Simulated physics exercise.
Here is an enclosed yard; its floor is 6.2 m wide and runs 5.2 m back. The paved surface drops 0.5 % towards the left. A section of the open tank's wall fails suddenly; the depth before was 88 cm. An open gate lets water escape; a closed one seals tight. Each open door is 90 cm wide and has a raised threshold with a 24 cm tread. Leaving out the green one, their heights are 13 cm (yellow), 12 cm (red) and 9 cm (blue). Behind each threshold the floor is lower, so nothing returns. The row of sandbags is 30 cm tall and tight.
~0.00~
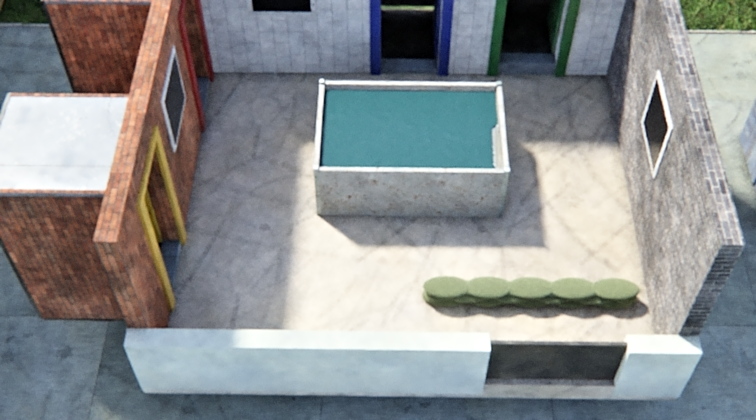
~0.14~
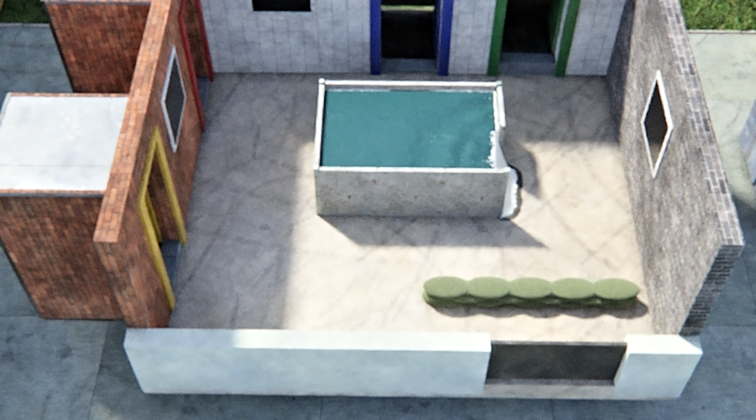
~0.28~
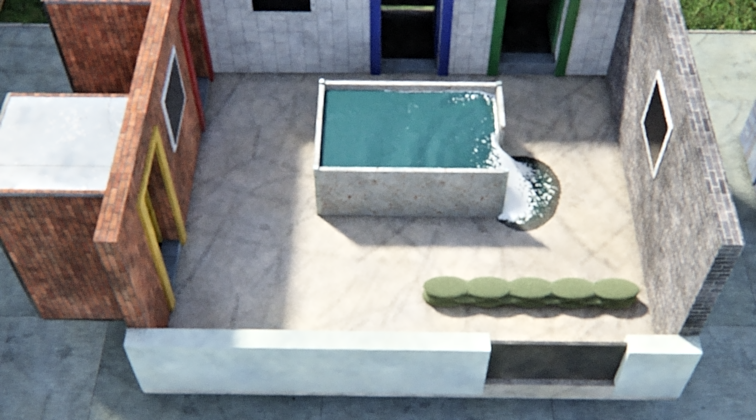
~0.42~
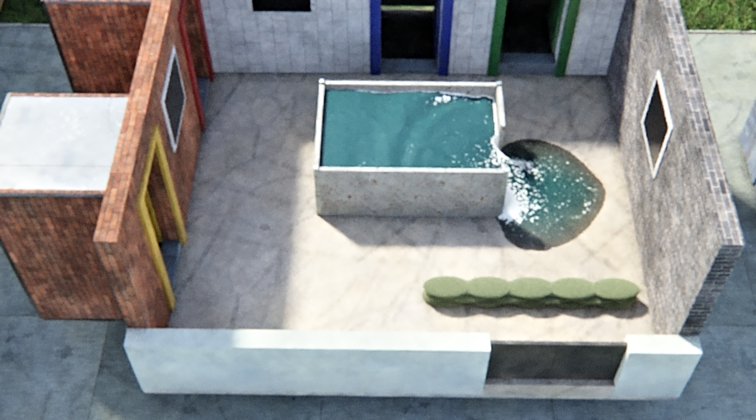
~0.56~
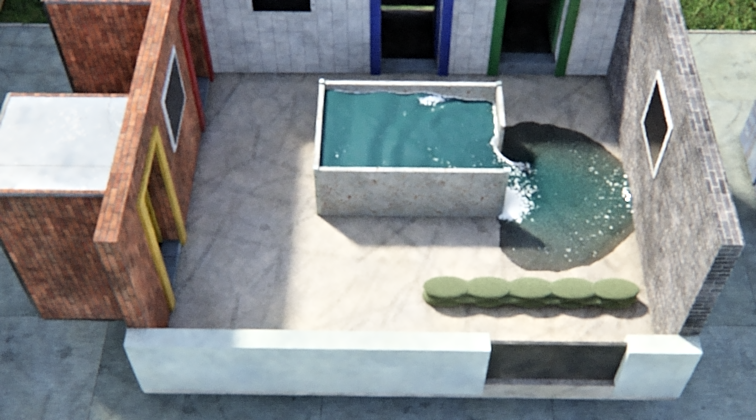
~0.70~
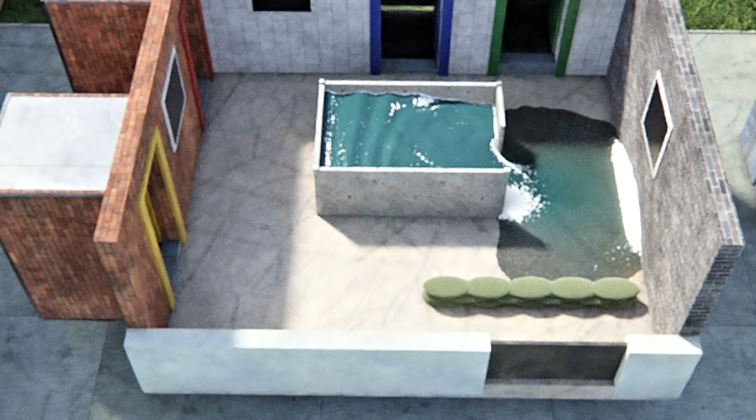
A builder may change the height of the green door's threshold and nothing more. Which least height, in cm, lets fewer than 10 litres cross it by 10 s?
About 17 cm.
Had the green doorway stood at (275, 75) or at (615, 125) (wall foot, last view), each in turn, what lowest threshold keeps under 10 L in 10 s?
About 14.5 and 20 cm.
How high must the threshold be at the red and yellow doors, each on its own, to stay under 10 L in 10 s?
Roughly 18 cm at red and 15 cm at yellow.
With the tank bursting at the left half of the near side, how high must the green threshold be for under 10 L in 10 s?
Some 11.0 cm.
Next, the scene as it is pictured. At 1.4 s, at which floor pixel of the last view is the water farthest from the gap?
At about (656, 369).
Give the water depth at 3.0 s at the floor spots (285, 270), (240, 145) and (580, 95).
In that order: 0, 0 and 24 cm.
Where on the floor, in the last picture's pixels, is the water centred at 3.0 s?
Near (484, 190).
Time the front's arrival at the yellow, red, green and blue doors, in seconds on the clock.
Arrival: Yellow 4.0 s, red 4.0 s, green 1.3 s, blue 2.6 s.
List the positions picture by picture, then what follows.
In the first picture, still water, 88 cm deep, in the open tank at (411, 129); the green door at (534, 26) is dry.
In the second picture, the front is at (517, 188), 0.3 m from the gap at (498, 179); 0.2 m2 of floor is wet, 88 cm left at the back.
In the third picture, the front is at (556, 191), 0.9 m from the gap at (497, 179); 0.8 m2 of floor is wet, 88 cm left at the back.
In the fourth picture, water pours out at (497, 180) and has run 1.5 m, to (599, 198); about 8 cm deep outside, 88 cm at the back.
In the fifth picture, the front is at (633, 222), 1.9 m from the gap at (497, 180); 3.8 m2 of floor is wet, 87 cm left at the back.
In the sixth picture, the front is at (641, 261), 2.0 m from the gap at (497, 180); 4.9 m2 of floor is wet, 81 cm left at the back; the green door at (534, 26), 2.5 m from the gap, is still 0.9 m from the nearest water.
After 1.4 s water covers 20 % of the floor, deepest (46 cm) near (627, 284); 2 cm at the green door, 0 litres in over its 23 cm threshold.
After 3.0 s water covers 50 % of the floor, deepest (34 cm) near (627, 284); 19 cm at the green door, 0 litres in over its 23 cm threshold.
After 10.0 s water covers 95 % of the floor, deepest (18 cm) near (209, 95); 9 cm at the green door, 0 litres in over its 23 cm threshold.
At the green door as built, the water arrived by 1.3 s and peaked near 19 cm at 2.8 s.
Run again over the same 10 s with other heights there, 21 litres in over 14.5 cm, 3 litres over 19.5 cm. The limit of 10 litres is kept from about 17 cm up.
